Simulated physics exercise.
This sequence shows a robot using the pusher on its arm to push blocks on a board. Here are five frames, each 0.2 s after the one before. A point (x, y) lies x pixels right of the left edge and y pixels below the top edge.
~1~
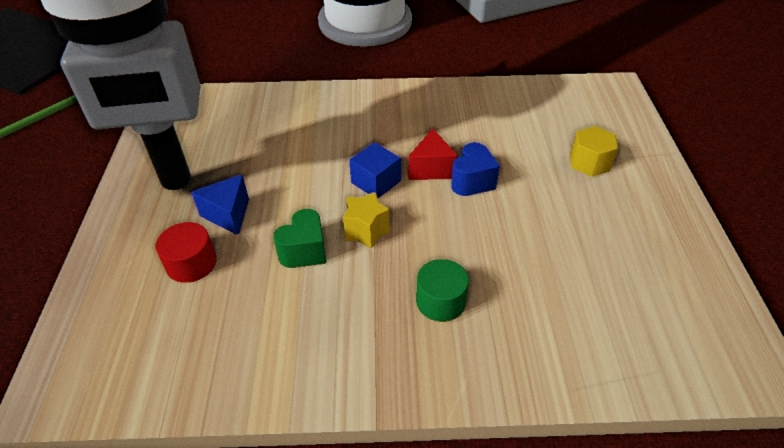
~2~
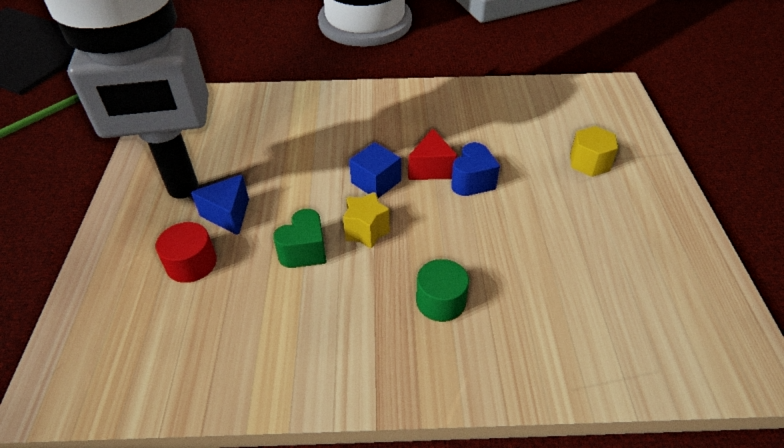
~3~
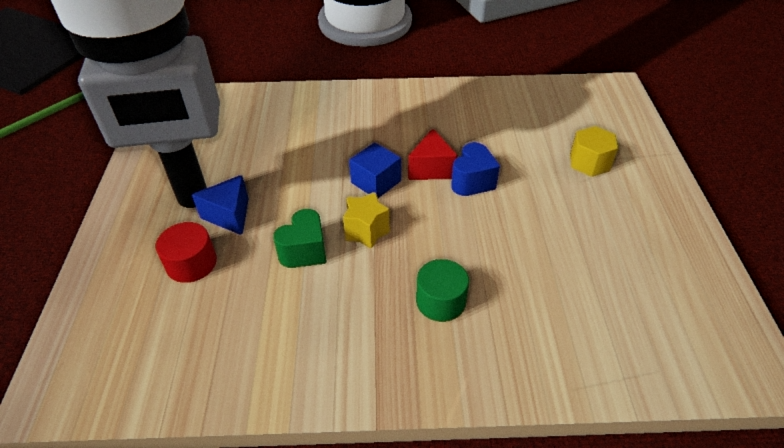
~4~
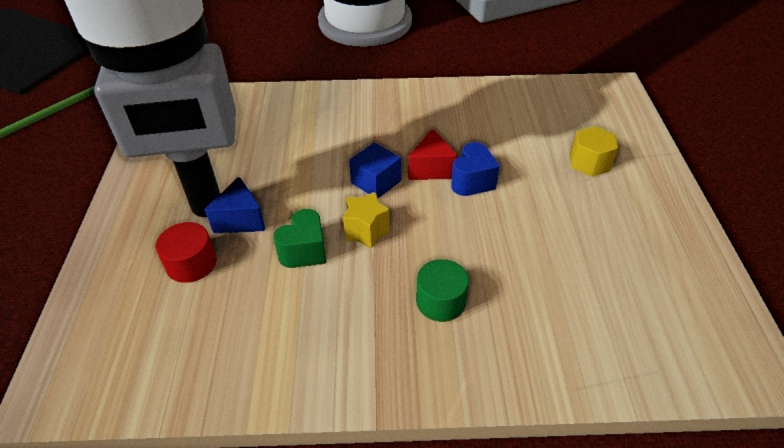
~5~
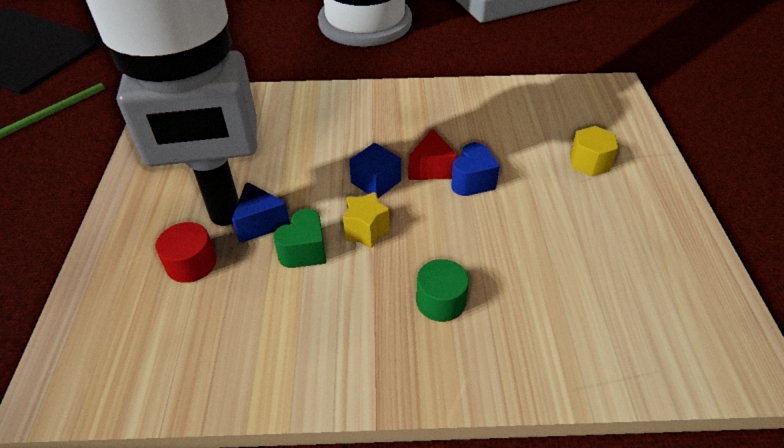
A robot arm with a black pusher moved right and slightly toward the viewer across a wooden board, nudging the blue triangular block close to the green heart while the other blocks stayed put.
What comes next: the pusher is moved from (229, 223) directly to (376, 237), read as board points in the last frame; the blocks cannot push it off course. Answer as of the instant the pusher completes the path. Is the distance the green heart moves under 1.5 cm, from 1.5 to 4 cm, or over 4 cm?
Once the path is done, the green heart lies 1.5 to 4 cm from its present place.
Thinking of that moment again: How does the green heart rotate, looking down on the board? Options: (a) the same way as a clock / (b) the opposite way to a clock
My answer is option a.
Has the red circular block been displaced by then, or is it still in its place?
The block in question stays where it was by the end.
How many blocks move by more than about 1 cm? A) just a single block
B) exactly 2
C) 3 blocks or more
My pick is C.
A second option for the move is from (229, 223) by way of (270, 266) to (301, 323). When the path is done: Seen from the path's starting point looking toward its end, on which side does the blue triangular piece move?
Sideways shift: Left.
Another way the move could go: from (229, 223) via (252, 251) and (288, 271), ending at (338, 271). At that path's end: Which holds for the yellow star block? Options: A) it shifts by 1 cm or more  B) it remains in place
(A)
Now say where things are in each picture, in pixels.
The first picture shows lower end of the pusher (177, 181), tops of blocks, red circular block (182, 240), blue triangular piece (221, 192), green heart (301, 228), yellow star block (365, 208).
The second picture shows pusher (184, 190), blocks as before.
The third picture shows pusher (194, 199), blocks as before.
The fourth picture shows pusher (208, 208), blue triangular piece (234, 197).
The fifth picture shows pusher (227, 216), red circular block (182, 240), blue triangular piece (255, 201), green heart (301, 228), yellow star block (365, 208).
What follows on the original path. One third of the way, pusher (276, 221); blue triangular piece (306, 201); green heart (307, 231), turned 25° clockwise.
Two thirds of the way, pusher (325, 226); blue triangular piece (352, 196), turned 40° anticlockwise; green heart (323, 239), turned 65° clockwise; yellow star block (388, 207), turned 35° clockwise.
At the end, pusher (376, 230); red circular block not moved; blue triangular piece (377, 189), turned 75° anticlockwise; green heart (323, 239), turned 65° clockwise; yellow star block (414, 206), turned 75° clockwise.
